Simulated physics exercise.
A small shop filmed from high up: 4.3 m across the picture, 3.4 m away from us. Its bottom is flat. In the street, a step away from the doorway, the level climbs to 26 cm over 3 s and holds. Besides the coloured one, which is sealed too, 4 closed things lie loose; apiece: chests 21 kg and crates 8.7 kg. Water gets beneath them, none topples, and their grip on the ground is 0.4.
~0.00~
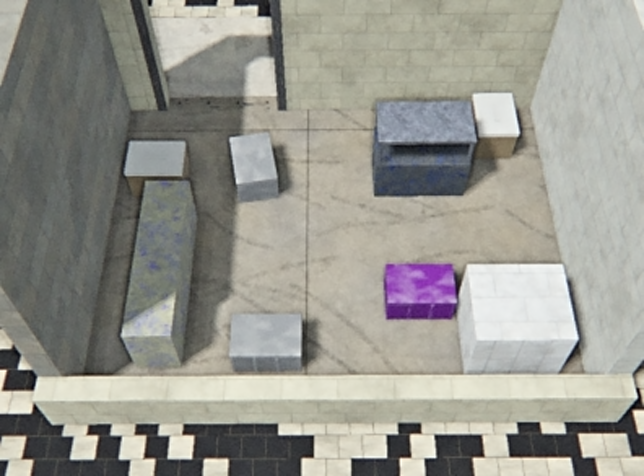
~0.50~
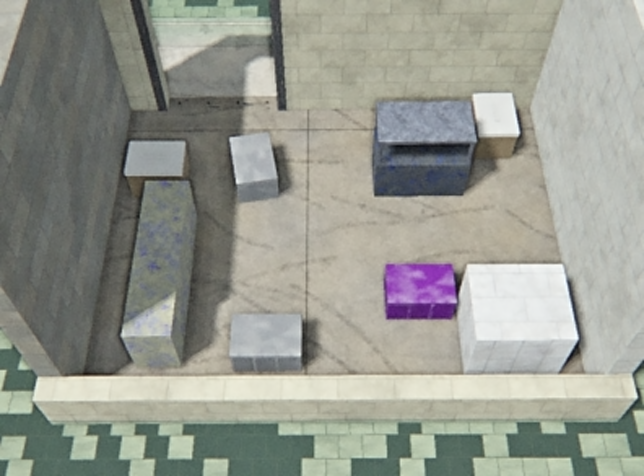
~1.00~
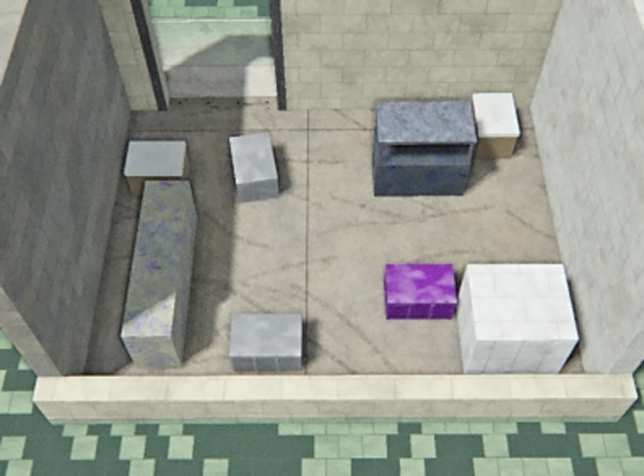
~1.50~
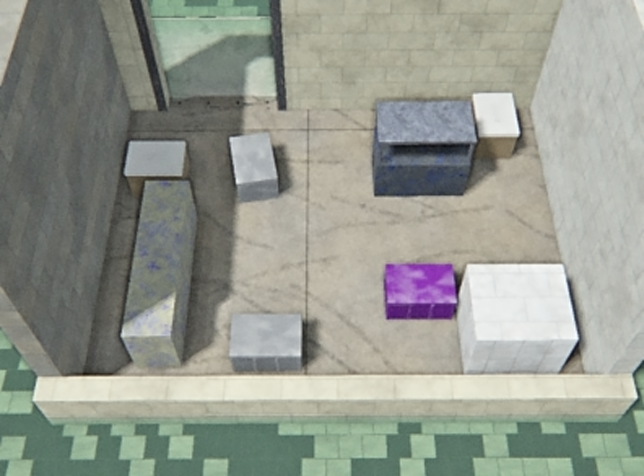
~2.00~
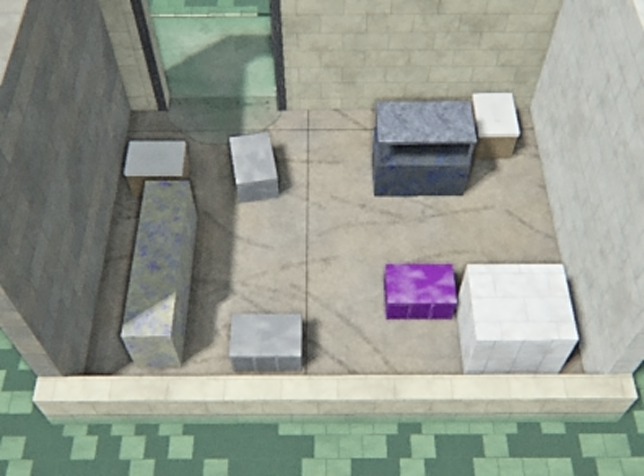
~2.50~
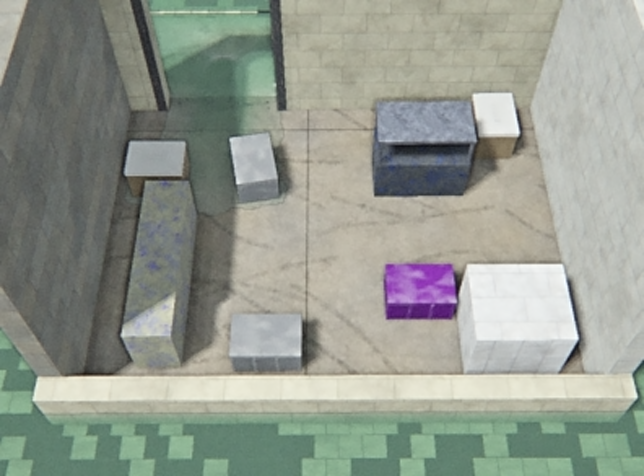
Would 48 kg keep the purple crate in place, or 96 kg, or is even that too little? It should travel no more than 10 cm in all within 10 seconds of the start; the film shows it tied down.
For it, only the higher weight holds it.
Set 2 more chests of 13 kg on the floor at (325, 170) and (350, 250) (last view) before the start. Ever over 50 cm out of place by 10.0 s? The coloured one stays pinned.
In that order: Less, past it.
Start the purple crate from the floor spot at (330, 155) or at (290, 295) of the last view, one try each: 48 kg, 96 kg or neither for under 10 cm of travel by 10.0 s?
In that order: Either load holds; it takes the larger.
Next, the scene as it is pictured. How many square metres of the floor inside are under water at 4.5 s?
About 8.5 m2.
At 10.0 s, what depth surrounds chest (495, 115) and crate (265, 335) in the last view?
About 7 and 15 cm.
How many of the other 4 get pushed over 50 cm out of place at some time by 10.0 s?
That makes 2.
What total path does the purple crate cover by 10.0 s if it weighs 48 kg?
About 50 cm.
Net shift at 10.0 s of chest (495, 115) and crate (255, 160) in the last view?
In turn: 80 cm, 250 cm.
After 3.5 s the purple crate would be 0 cm from its start with 48 kg and 0 cm from its start with 96 kg; 0 cm of water round it then.
After 4.5 s the purple crate would be 0 cm from its start with 48 kg and 0 cm from its start with 96 kg; 4 cm of water round it then.
After 7.0 s the purple crate would be 0 cm from its start with 48 kg and 0 cm from its start with 96 kg; 11 cm of water round it then.
After 10.0 s the purple crate would be 48 cm from its start with 48 kg and 0 cm from its start with 96 kg; 17 cm of water round it then.
